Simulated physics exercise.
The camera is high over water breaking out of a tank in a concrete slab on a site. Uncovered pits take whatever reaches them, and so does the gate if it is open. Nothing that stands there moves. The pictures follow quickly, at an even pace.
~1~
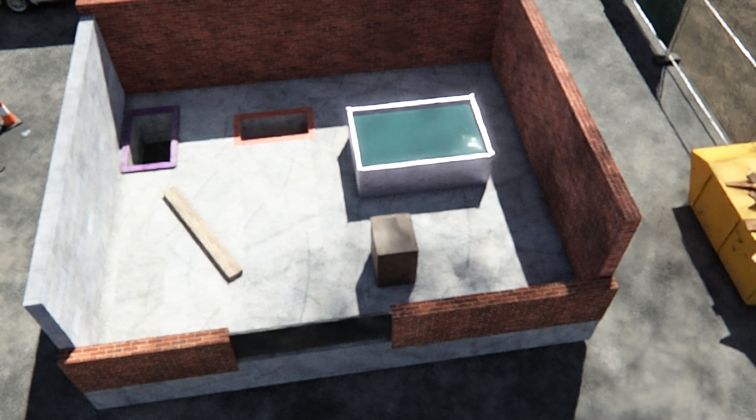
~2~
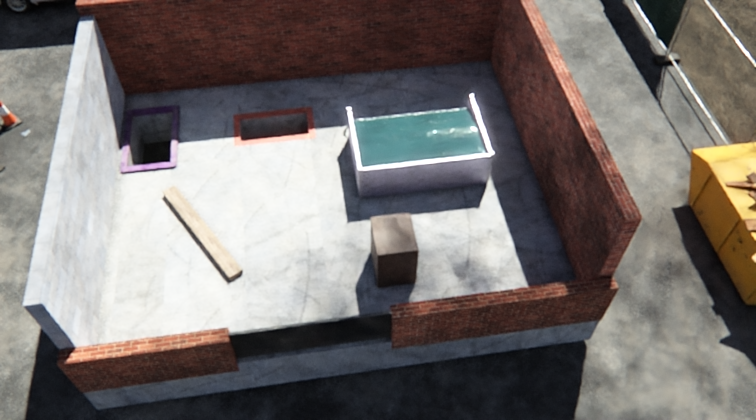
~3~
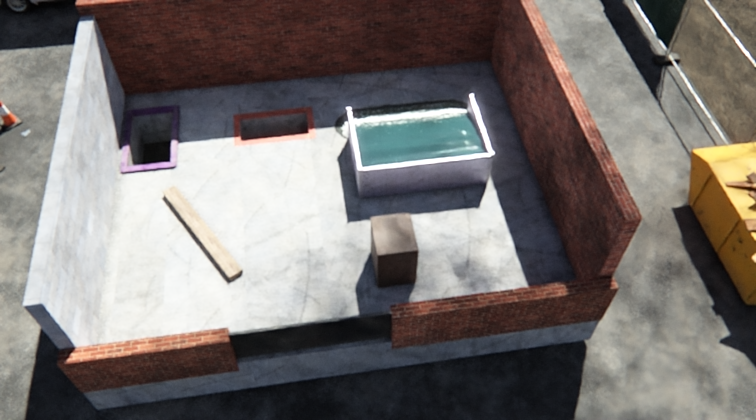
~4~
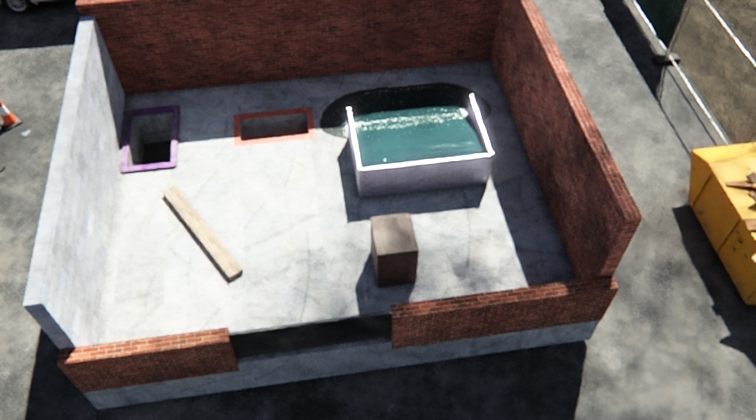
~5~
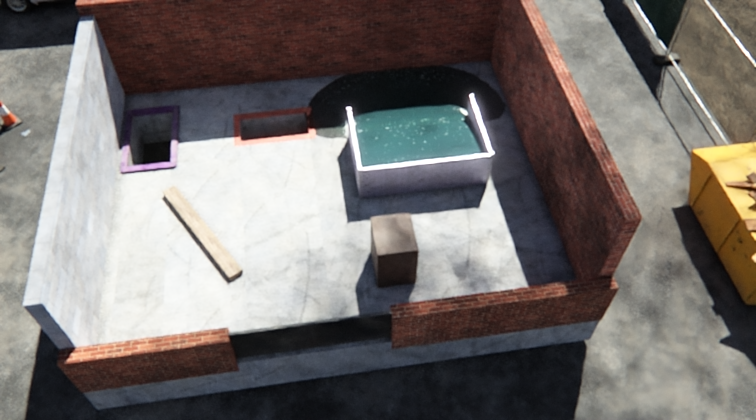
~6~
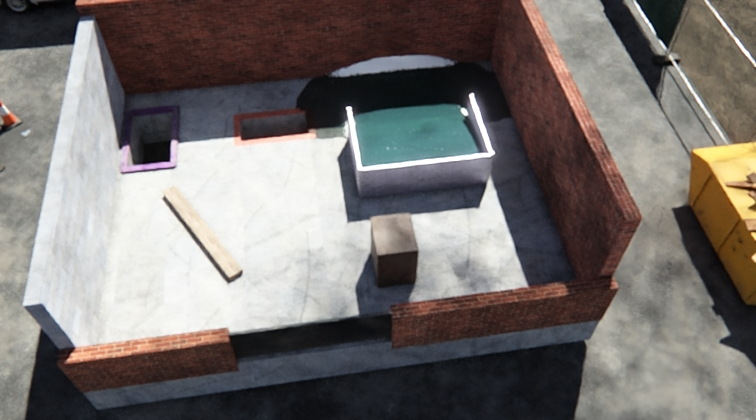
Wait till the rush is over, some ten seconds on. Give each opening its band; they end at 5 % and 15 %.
The gate takes under 5 %; the red pit takes over 15 %; the purple pit takes from 5 to 15 %.
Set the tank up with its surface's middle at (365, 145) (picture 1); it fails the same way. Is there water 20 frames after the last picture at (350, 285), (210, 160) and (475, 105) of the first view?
One after the other: No water, not flooded, flooded.
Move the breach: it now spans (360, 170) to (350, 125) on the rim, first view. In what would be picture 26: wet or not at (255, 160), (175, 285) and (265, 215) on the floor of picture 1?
In turn: Flooded, covered, awash.
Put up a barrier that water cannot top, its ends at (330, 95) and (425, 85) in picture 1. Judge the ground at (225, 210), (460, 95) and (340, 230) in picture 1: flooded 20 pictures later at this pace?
In that order: Covered, wet, not flooded.
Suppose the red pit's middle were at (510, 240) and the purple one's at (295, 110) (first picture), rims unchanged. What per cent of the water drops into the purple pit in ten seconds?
Roughly, in per cent: Purple 25.
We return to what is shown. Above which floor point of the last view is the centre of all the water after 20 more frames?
I would point to (398, 117).
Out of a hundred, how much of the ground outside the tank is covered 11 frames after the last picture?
I make it 25 per cent.
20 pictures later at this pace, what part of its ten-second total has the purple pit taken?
Roughly 40 per cent.
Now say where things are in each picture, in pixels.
The first picture shows the tank at (418, 135) is whole and still.
In the second picture, the front is at a hidden place, out from the gap on the tank's far side.
In the third picture, water pours out on the tank's far side and has run to a hidden place.
In the fourth picture, water pours out on the tank's far side and has run to (477, 99).
In the fifth picture, the front is at (484, 86), out from the gap on the tank's far side.
In the sixth picture, water pours out on the tank's far side and has run to (467, 63).
A moment on, water covers 20 % of the floor; the gate 0 %, the red pit 0 %, the purple pit 0 %.
Next, water covers 25 % of the floor; the gate 0 %, the red pit 1 %, the purple pit 0 %.
Then, water covers 40 % of the floor; the gate 0 %, the red pit 8 %, the purple pit 4 %.
Later, water covers 55 % of the floor; the gate 0 %, the red pit 15 %, the purple pit 8 %.
In the end, water covers 85 % of the floor; the gate 0 %, the red pit 20 %, the purple pit 9 %.
